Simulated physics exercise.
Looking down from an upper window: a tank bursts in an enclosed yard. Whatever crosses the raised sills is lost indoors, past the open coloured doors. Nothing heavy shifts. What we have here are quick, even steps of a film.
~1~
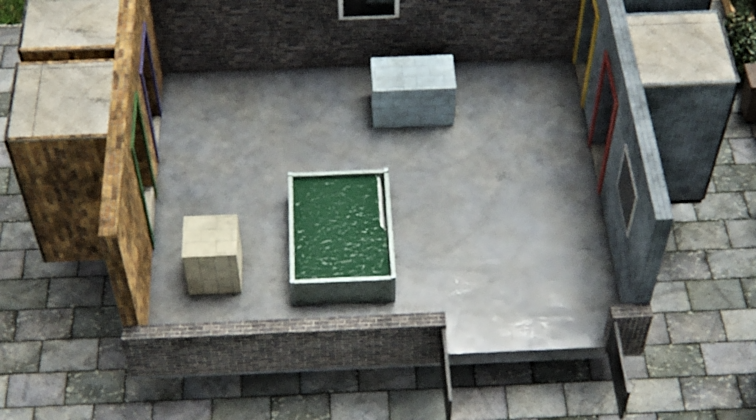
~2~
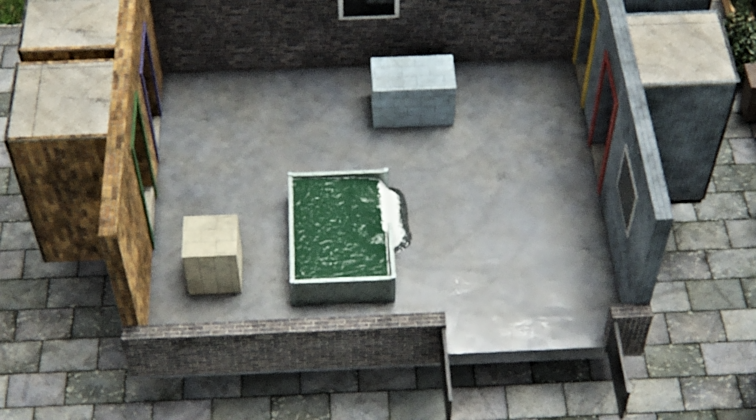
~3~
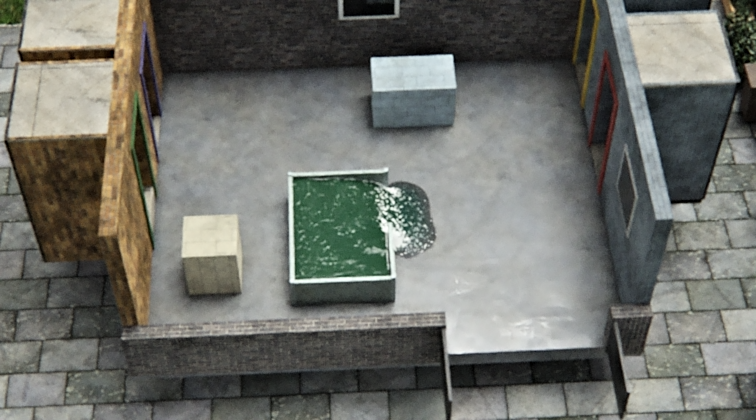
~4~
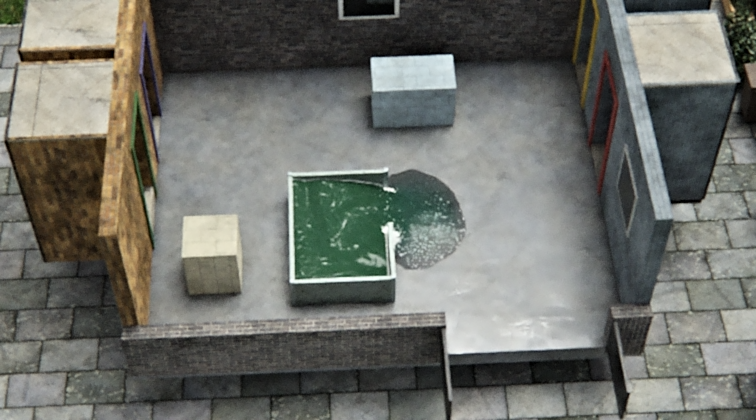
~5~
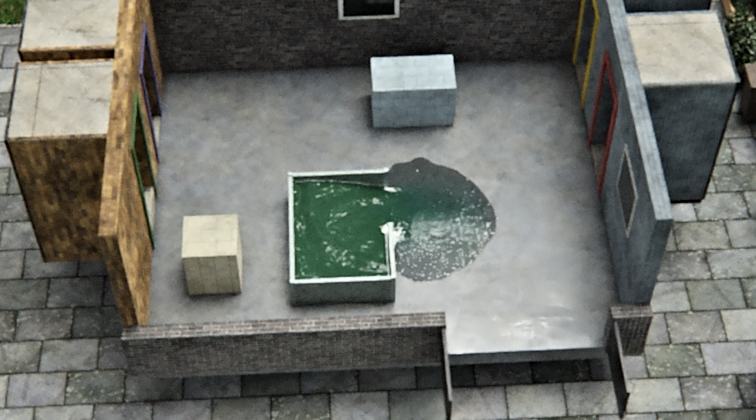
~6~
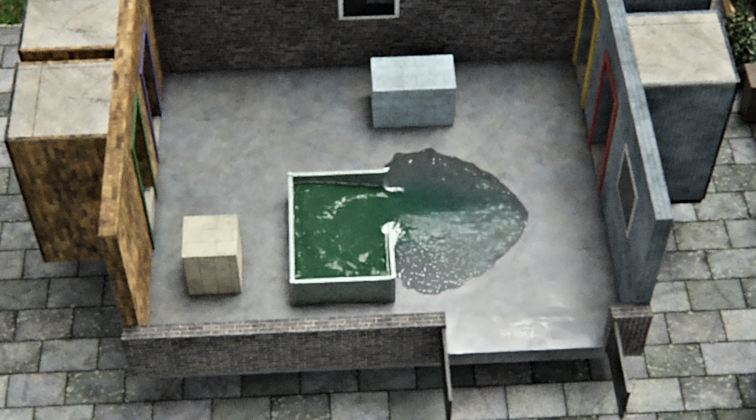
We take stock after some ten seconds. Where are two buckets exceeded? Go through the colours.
The red door goes beyond what's allowed there, the green door stays inside what's allowed there, the yellow door goes beyond what's allowed there, the blue door stays inside what's allowed there.
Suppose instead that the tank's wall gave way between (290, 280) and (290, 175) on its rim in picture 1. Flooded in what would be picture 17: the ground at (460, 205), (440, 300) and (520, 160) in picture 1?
One after the other: Free of water, clear, not flooded.
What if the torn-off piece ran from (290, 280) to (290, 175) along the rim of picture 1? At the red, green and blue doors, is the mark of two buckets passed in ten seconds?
In that case the red door stays within bounds, the green door stays within bounds and the blue door breaks the limit.
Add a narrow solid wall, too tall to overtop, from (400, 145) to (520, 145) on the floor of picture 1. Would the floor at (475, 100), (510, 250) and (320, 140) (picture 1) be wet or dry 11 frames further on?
Taking the points in order, they are high and dry, inundated and high and dry.
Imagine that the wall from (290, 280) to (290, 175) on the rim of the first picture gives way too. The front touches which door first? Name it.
First: The green-painted one.
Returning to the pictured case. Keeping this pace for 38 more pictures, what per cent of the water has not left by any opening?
About 78 %.
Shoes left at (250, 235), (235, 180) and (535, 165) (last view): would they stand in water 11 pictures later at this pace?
In turn, the points end up high and dry, high and dry and soaked.
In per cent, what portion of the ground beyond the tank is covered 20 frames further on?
Near 40 in a hundred.
A moment on, water covers 25 % of the floor; the red door wet at the sill, nothing in, the green door not reached, the yellow door not reached, the blue door not reached.
Next, water covers 35 % of the floor; the red door over two buckets in, the green door not reached, the yellow door not reached, the blue door not reached.
Then, water covers 40 % of the floor; the red door over two buckets in, the green door not reached, the yellow door under two buckets in, the blue door not reached.
Later, water covers 45 % of the floor; the red door over two buckets in, the green door not reached, the yellow door over two buckets in, the blue door not reached.
In the end, water covers 55 % of the floor; the red door over two buckets in, the green door not reached, the yellow door over two buckets in, the blue door not reached.
